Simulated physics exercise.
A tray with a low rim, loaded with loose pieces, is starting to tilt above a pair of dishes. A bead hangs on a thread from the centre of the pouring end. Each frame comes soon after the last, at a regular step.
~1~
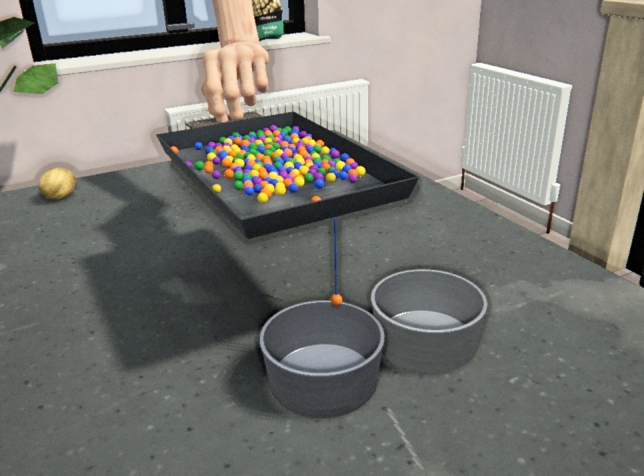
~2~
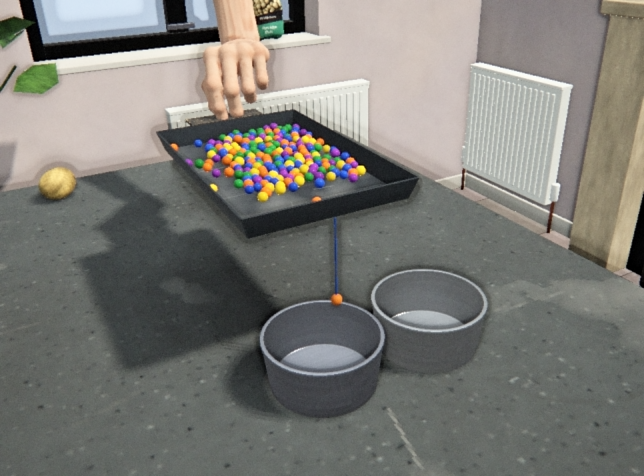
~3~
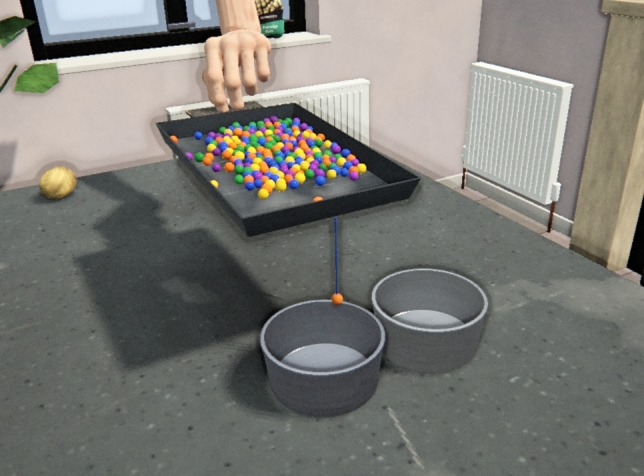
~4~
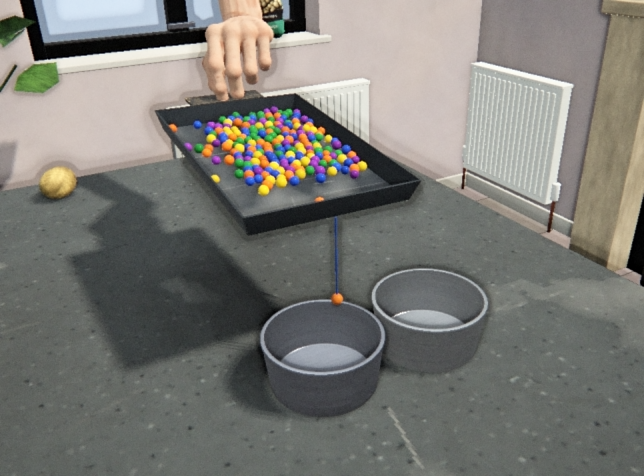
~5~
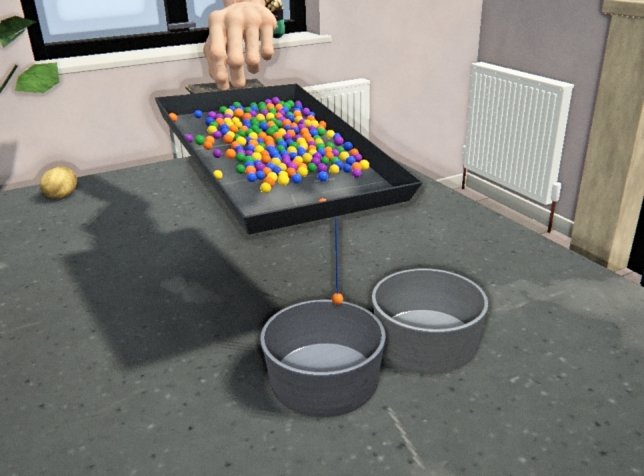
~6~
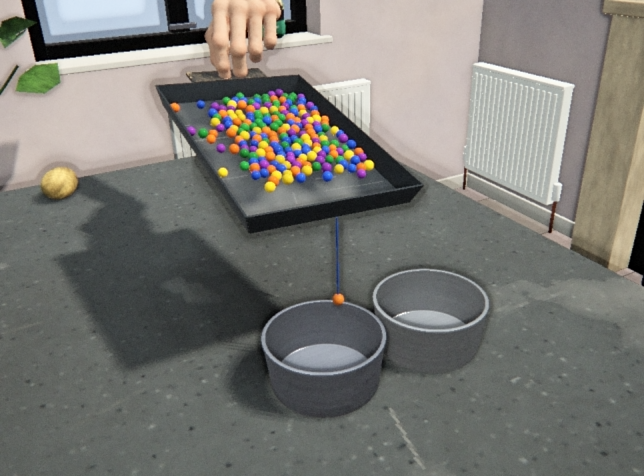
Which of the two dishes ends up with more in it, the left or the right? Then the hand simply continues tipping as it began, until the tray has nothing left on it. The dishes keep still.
Watch, the one on the right side catches more of it.
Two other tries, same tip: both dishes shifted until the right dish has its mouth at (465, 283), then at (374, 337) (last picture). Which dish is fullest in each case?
The first time the left-side one comes out ahead, then the right-side one the second time.
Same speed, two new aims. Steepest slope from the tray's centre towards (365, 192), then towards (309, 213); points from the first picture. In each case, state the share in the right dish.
First heading roughly 100 %, second roughly 10 %.
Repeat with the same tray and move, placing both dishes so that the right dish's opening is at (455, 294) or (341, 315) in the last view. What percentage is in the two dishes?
80 %, 20 %.
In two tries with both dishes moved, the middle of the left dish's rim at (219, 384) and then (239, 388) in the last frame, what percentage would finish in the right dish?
It comes to roughly 30 per cent in one try and roughly 30 per cent in the next.
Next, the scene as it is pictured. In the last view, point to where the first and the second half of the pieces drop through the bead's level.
The first part passes (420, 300); everything after passes (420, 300).
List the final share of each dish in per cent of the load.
Left dish: 20; right dish: 60 percent.
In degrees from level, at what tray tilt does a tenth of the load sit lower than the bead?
The tilt then is about 75°.
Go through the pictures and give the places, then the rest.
In the first picture, corners of the pouring end at (246, 215) and (409, 176), level; middle of the load at (277, 160), round plastic beads; left dish at (353, 388); right dish at (463, 345); bead on its thread at (336, 300).
In the second picture, corners of the pouring end at (246, 214) and (409, 176), level; middle of the load at (277, 159).
In the third picture, corners of the pouring end at (247, 213) and (411, 177), tipped barely, lowest at the right corner; middle of the load at (278, 154).
In the fourth picture, corners of the pouring end at (248, 212) and (411, 178), tipped a little, lowest at the right corner; middle of the load at (278, 147).
In the fifth picture, corners of the pouring end at (249, 212) and (413, 180), tipped a little, lowest at the right corner; middle of the load at (280, 142).
In the sixth picture, corners of the pouring end at (251, 211) and (414, 182), tipped a little, lowest at the right corner; middle of the load at (284, 137), about two thirds on the move; left dish at (354, 387); right dish at (464, 344).
Soon after the last picture, tray tipped steeply; nearly all on the tray; a stray few outside both.
A little later, tray tipped right over; a stray few on the tray; about a quarter in the left dish; about two thirds in the right dish; about a quarter outside both; a stray few in the air.
Later still, tray tipped past a quarter turn; about a quarter in the left dish; about two thirds in the right dish; about a quarter outside both.
By the end, tray tipped past a quarter turn; about a quarter in the left dish; about two thirds in the right dish; about a quarter outside both.
